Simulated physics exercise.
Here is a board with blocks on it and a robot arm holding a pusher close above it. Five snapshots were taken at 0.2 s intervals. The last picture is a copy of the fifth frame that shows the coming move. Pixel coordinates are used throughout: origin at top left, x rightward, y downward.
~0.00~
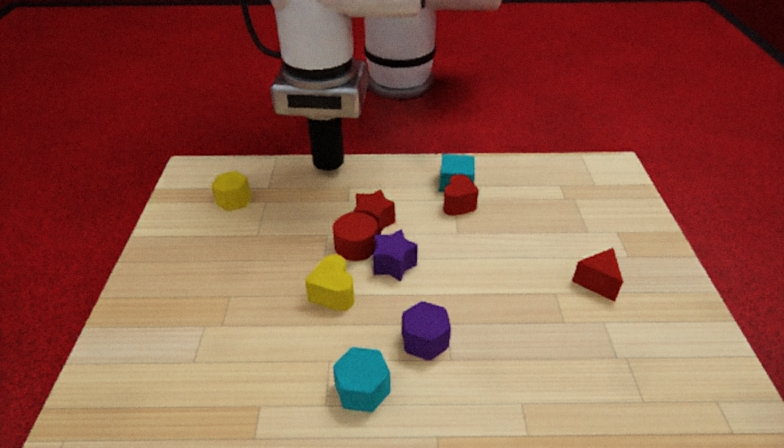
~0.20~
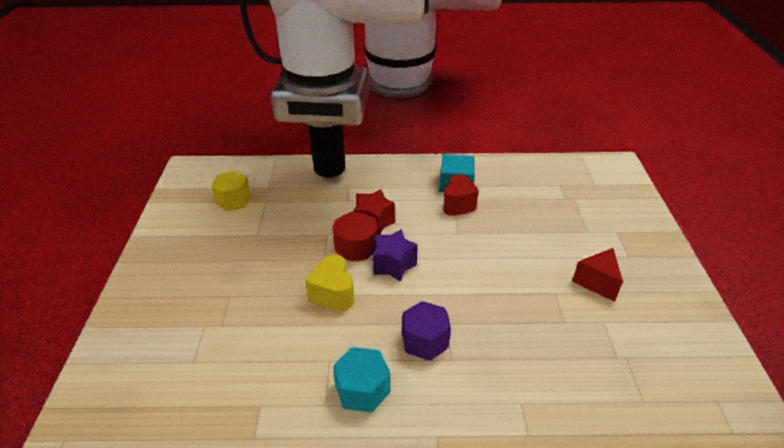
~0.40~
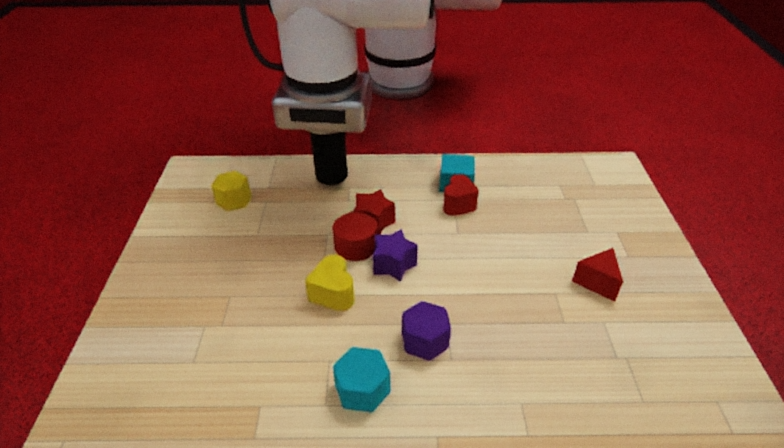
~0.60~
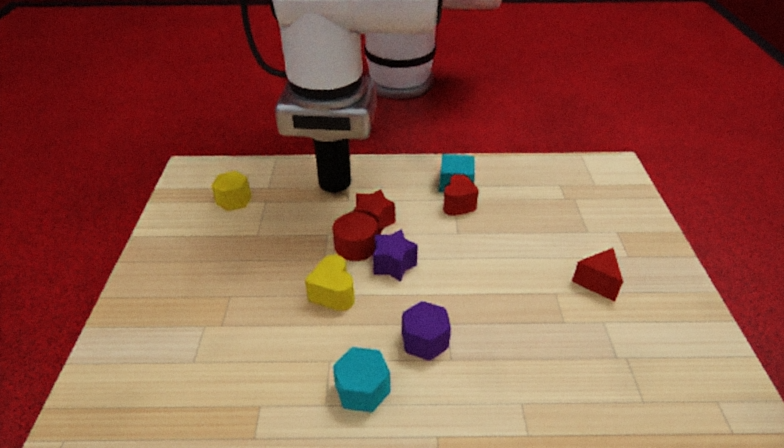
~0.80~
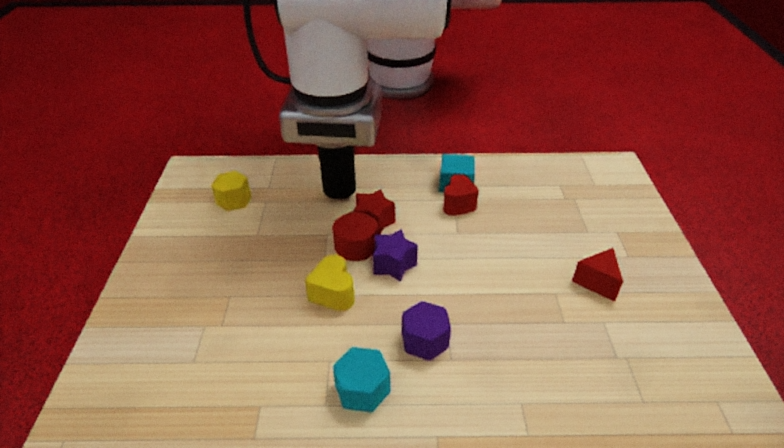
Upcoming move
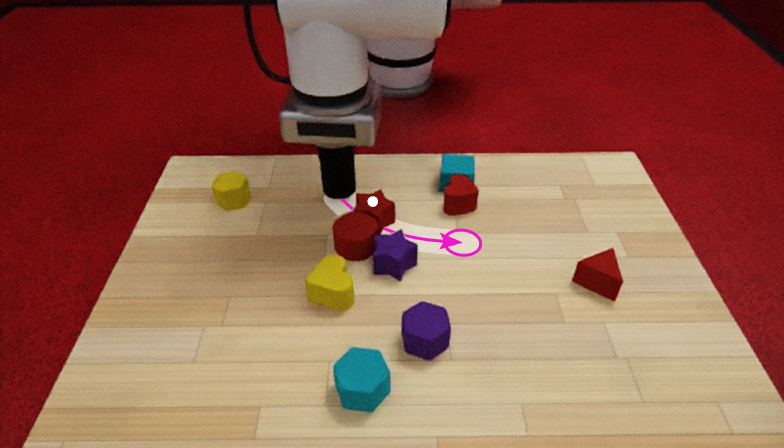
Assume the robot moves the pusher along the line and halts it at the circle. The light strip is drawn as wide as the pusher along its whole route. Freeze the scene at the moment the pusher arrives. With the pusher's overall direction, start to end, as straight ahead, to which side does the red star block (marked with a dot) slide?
Facing from start to end, it will go to the right.
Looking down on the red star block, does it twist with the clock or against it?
It twists with the clock when seen from above.
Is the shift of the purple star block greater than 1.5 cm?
Yes - that is the case.
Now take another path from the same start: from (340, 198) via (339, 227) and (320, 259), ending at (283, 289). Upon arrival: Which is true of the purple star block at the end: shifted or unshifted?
Shifted.
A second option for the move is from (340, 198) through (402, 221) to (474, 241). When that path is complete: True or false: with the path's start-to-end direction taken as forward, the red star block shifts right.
True
The line goes from (340, 198) through (369, 221) and (412, 237) to (462, 242); the dot is on the red star block.
On the path given first. One third of the way, pusher (369, 212); red circular block (355, 231); red star block (392, 217), turned 45° clockwise; purple star block (396, 247), turned 15° anticlockwise.
Two thirds of the way, pusher (412, 228); red circular block (355, 231); red star block (436, 237), turned 55° clockwise; purple star block (408, 257), turned 55° clockwise.
At the end, pusher (463, 234); red circular block (355, 231); red star block (457, 246), turned 100° clockwise; purple star block (409, 259), turned 60° clockwise; red heart unmoved.
